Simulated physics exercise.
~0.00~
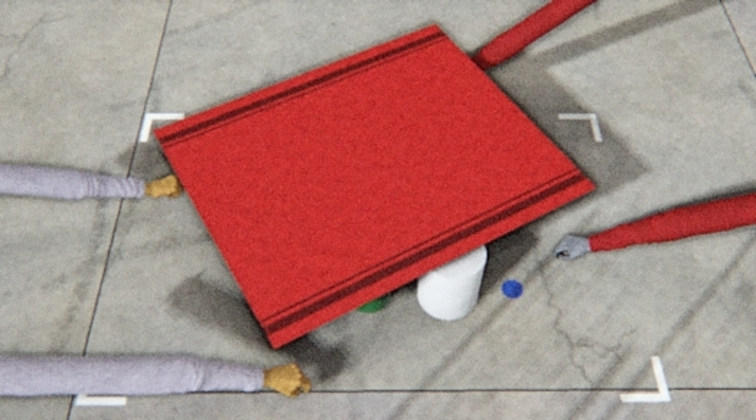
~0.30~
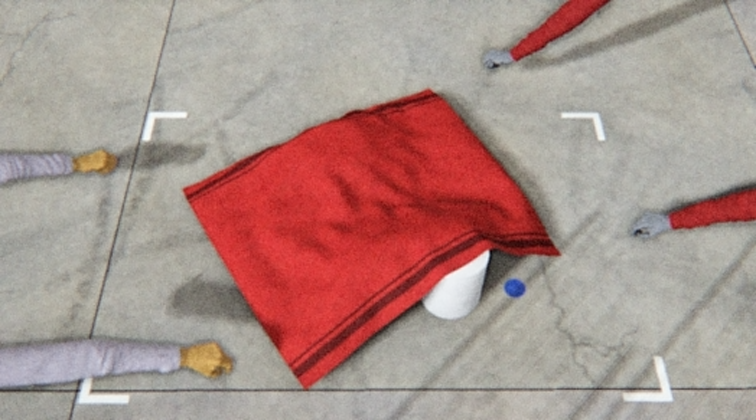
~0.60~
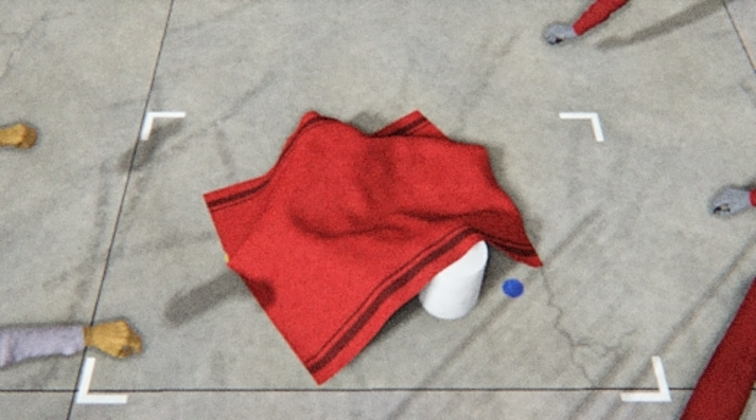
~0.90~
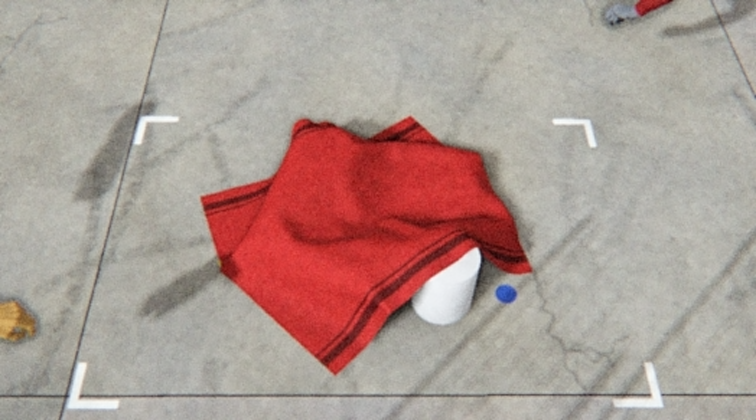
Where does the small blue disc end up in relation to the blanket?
It stays in the open on the floor, just to the right of the white tub and clear of the blanket's edge.
